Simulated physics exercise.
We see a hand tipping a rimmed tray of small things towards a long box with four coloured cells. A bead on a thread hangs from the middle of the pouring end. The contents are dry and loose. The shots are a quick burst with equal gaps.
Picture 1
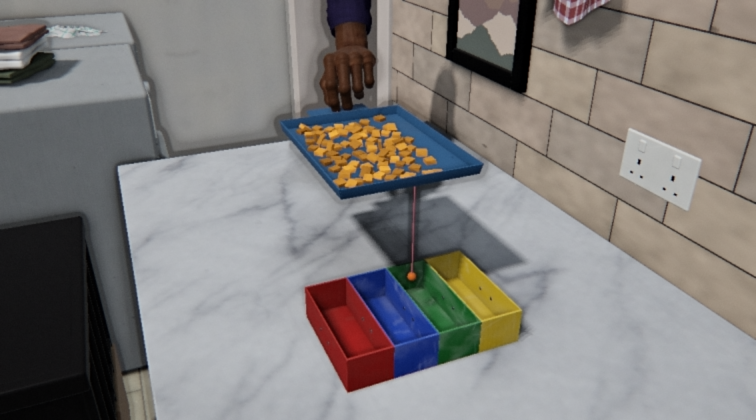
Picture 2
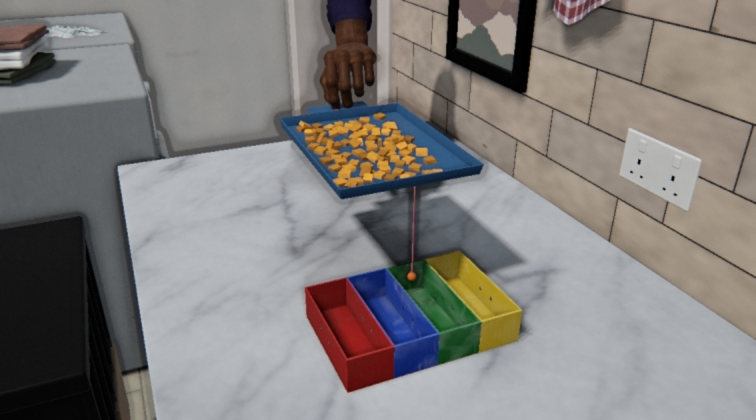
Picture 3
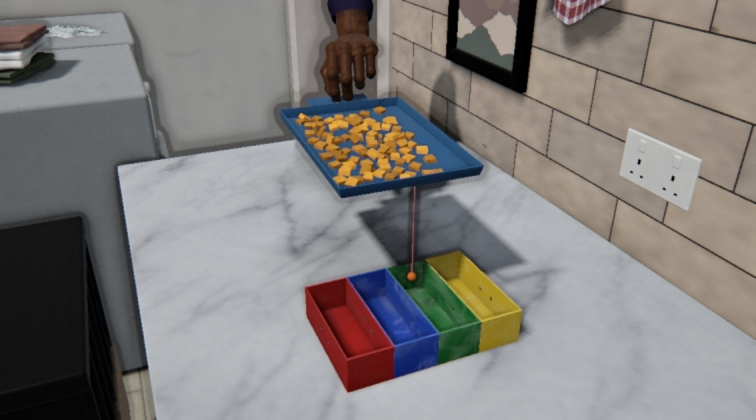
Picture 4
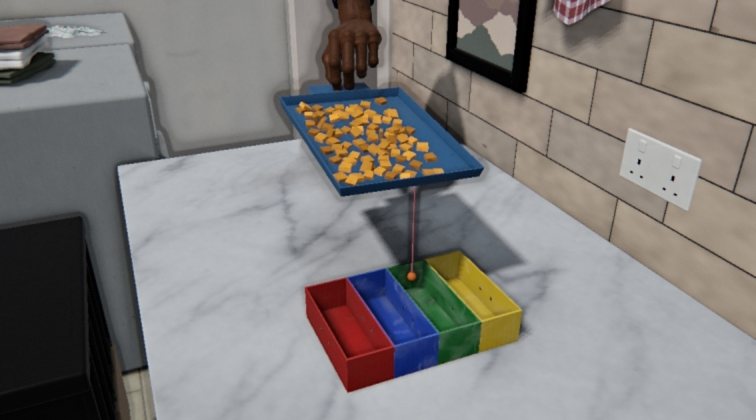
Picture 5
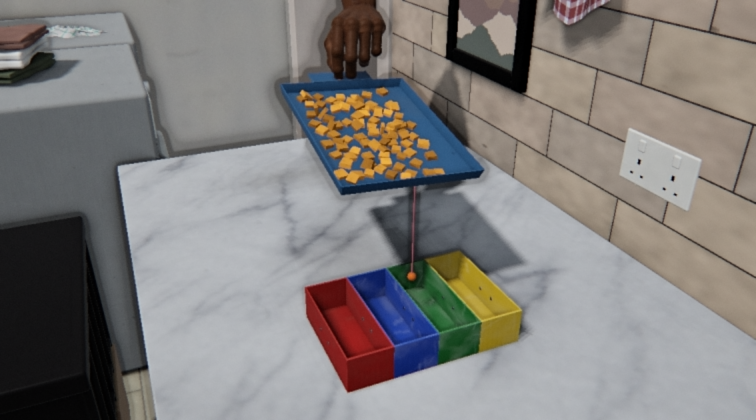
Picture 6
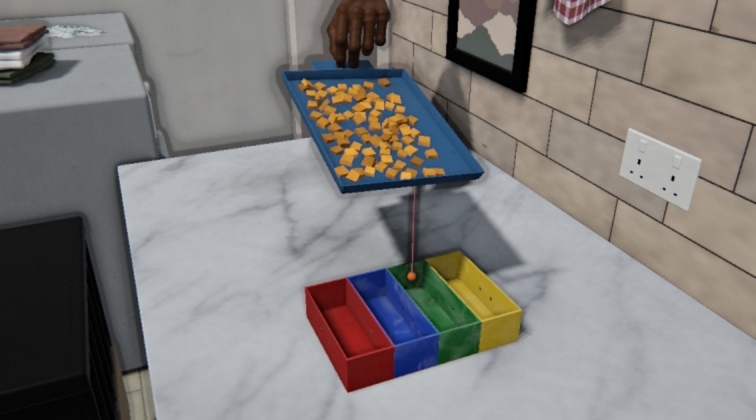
The footage shows a hand at the far edge of a blue tray of small orange crackers, raising that side so the tray gradually tilts toward a box with red, blue, green and yellow cells, while an orange bead hangs still.
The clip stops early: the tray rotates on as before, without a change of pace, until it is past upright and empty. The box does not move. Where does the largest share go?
It favours the yellow compartment.
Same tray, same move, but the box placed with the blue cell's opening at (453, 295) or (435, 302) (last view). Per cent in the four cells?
First some 90, then 100 per cent.
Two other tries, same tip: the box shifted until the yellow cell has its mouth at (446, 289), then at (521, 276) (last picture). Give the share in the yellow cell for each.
Near 30 % and 0 %.
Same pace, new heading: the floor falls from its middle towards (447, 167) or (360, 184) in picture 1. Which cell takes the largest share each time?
The first try: The yellow cell. The second: That red cell.
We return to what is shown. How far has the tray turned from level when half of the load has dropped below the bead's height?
At some 110 degrees.
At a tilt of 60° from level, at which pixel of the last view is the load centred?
Roughly at (426, 155).
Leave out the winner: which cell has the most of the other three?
Next in line is green.
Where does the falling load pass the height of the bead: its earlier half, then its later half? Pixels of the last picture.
First near (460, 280), later near (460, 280).
Shortly afterwards, tray tipped steeply; all but a few on the tray; only a few falling or outside the box.
Next, tray tipped right over; the bulk on the tray; a little in the yellow cell; a little in the green cell; only a few in the blue cell; a little falling or outside the box.
Some moments later, tray tipped past a quarter turn; near half in the yellow cell; near a quarter in the green cell; a little in the blue cell; a little falling or outside the box.
In the end, tray tipped past a quarter turn; near half in the yellow cell; near a quarter in the green cell; a little in the blue cell; none at all in the red cell; a little outside the box.
